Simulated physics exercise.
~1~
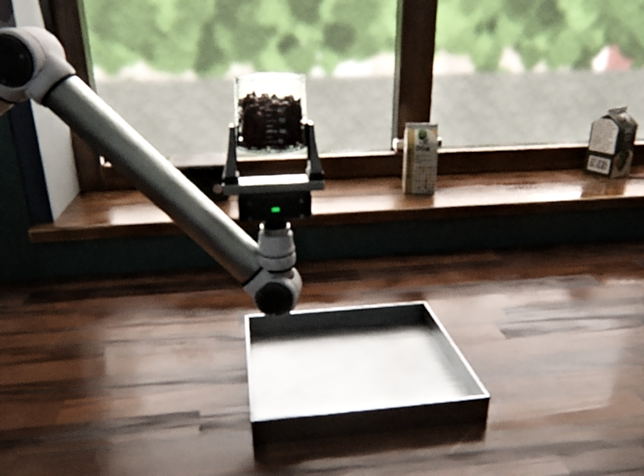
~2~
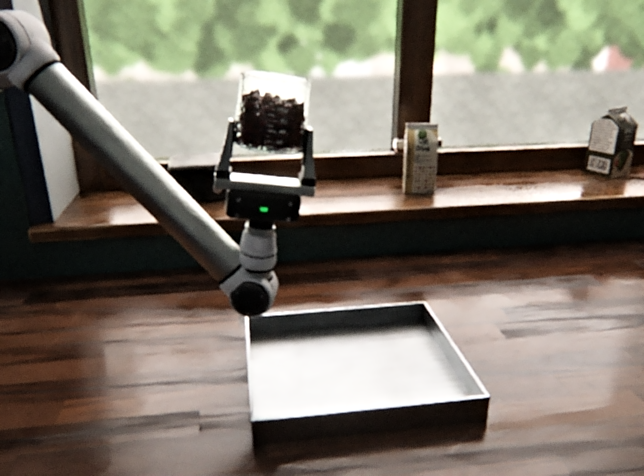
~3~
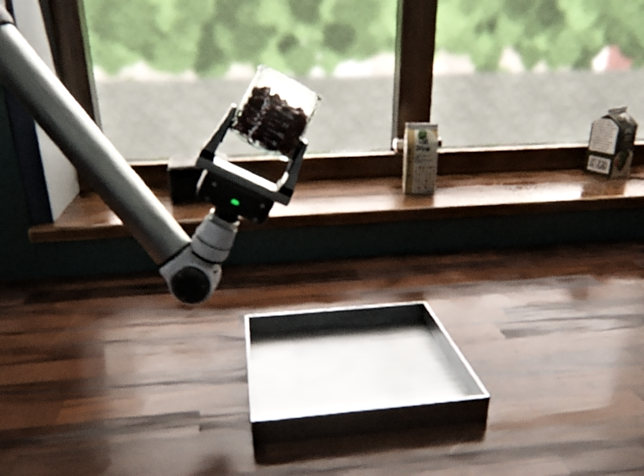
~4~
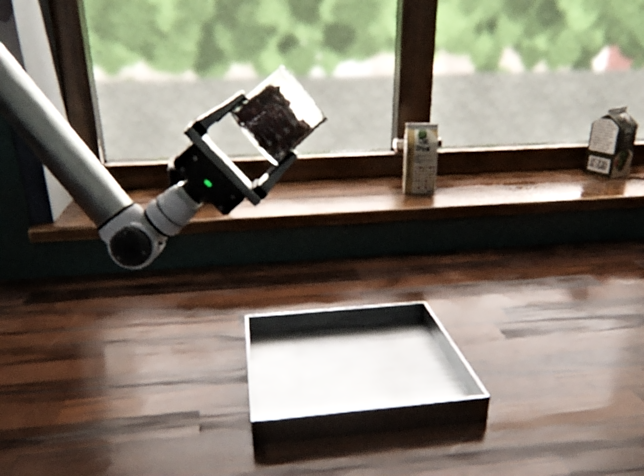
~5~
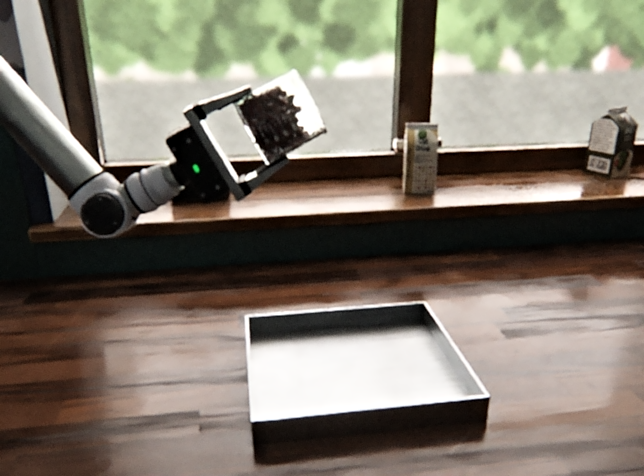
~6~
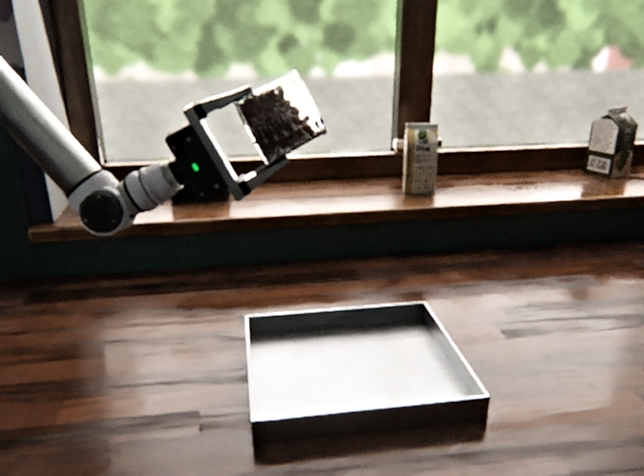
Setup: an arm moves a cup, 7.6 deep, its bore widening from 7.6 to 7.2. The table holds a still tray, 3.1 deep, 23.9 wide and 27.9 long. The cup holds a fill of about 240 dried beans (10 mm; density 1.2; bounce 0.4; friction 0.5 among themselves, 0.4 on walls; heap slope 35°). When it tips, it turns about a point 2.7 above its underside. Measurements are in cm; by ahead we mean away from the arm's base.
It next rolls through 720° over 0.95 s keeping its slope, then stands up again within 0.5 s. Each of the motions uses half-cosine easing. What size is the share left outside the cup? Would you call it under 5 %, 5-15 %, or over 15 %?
I would call it under 5 %.
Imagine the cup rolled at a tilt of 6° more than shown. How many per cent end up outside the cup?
5 %.
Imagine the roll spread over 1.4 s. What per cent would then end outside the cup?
Then roughly 5 per cent.
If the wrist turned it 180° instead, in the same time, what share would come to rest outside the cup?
Then about 0 per cent.
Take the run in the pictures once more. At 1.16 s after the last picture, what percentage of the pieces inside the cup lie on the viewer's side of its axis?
Roughly 50 in every hundred.
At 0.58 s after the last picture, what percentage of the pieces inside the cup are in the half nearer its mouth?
About 35 %.
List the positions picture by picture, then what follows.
In the first picture, the cup middle at (271, 113), upright; upper third of the load around (269, 106), from x 240 to 300, top at y 95; 235 in the cup.
In the second picture, the cup middle at (272, 113), tipped 8°; upper third of the load around (270, 105), from x 240 to 300, top at y 90.
In the third picture, the cup middle at (276, 114), tipped 28°; upper third of the load around (268, 106), from x 240 to 305, top at y 90.
In the fourth picture, the cup middle at (279, 116), tipped 51°; upper third of the load around (270, 105), from x 240 to 310, top at y 85.
In the fifth picture, the cup middle at (280, 118), tipped 63°; upper third of the load around (272, 106), from x 245 to 305, top at y 90.
In the sixth picture, the cup middle at (280, 118), tipped 64°; upper third of the load around (270, 108), from x 245 to 320, top at y 90; 235 in the cup.
Then, 0.58 s on, tipped 64°, highest piece 39 above the table; 235 in the cup.
Then, 1.16 s on, tipped 40°, highest piece 38 above the table; 234 in the cup, 1 in the tray.
Then, 1.65 s on, upright, highest piece 39 above the table; 234 in the cup, 1 in the tray.
Then, 2.35 s on, upright, highest piece 39 above the table; 234 in the cup, 1 in the tray.
In the end, 234 in the cup, 1 in the tray. That is 0 % outside the cup.
